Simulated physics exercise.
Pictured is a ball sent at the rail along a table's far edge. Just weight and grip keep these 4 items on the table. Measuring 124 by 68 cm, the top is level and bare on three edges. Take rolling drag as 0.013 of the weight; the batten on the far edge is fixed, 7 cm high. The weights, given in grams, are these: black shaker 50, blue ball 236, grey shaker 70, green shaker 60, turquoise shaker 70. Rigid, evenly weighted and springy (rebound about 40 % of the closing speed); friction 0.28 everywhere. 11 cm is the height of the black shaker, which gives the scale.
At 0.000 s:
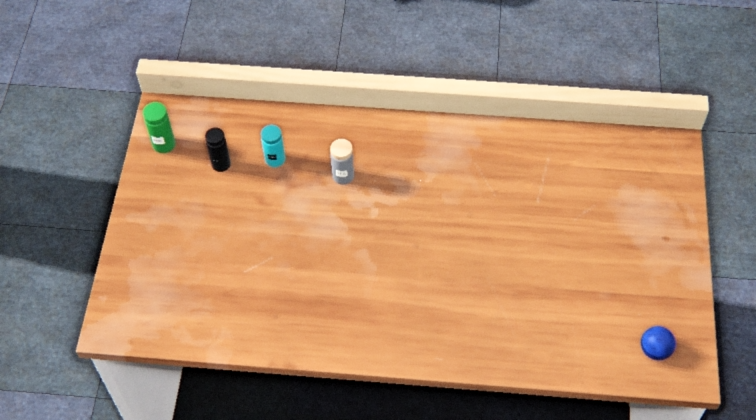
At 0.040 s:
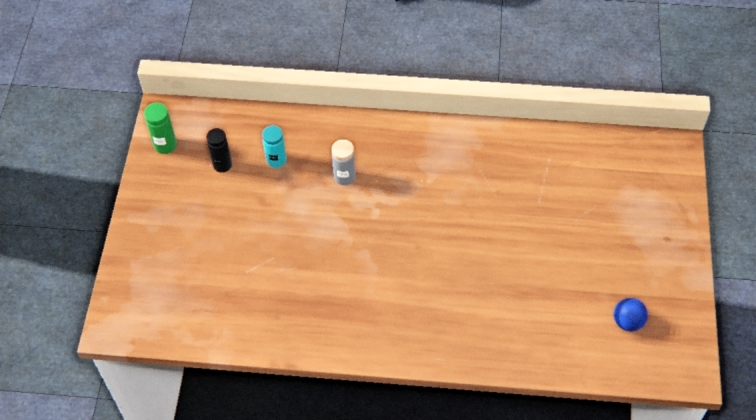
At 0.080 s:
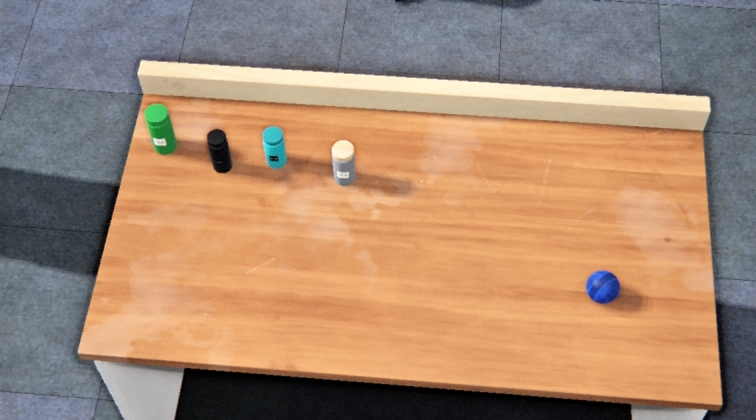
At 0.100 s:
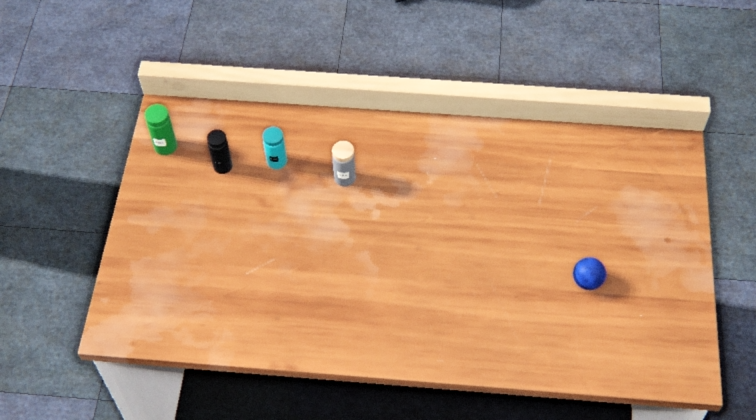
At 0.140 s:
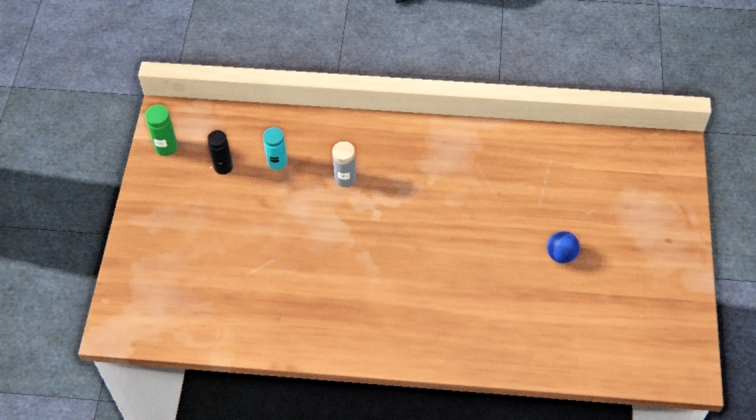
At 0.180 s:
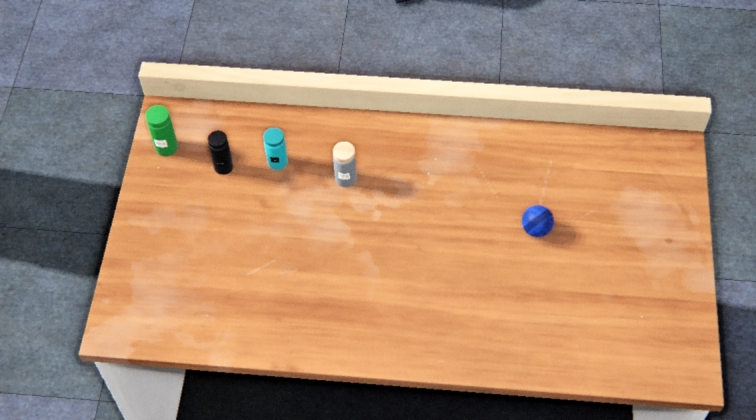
A wooden table with a pale rail along its far edge stands on a grey tiled floor, seen from above at an angle. Near the rail on the left sit four shakers, green, black, turquoise and grey with a cream top, while a blue ball is at the lower right. The ball rolls steadily up and leftward across the tabletop, and the shakers stay put.
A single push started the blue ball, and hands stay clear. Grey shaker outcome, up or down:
It ends up vertical.
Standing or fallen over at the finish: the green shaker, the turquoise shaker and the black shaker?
In the last frame the green shaker does not stay up, the turquoise shaker does not stay up and the black shaker remains up.
After 0.58 s, blue ball near (322, 136).
After 1.08 s, blue ball near (135, 126); green shaker now off the table; turquoise shaker on its side.
After 1.38 s, blue ball near (91, 214); turquoise shaker on its side.
After 1.78 s, blue ball near (36, 270); turquoise shaker on its side.
In the end (2.1 s), off the table and tipped over, green shaker; toppled on the table, turquoise shaker; the other 2 under 4 cm from the start. At the end, from the last picture's camera, grey shaker near (345, 165).
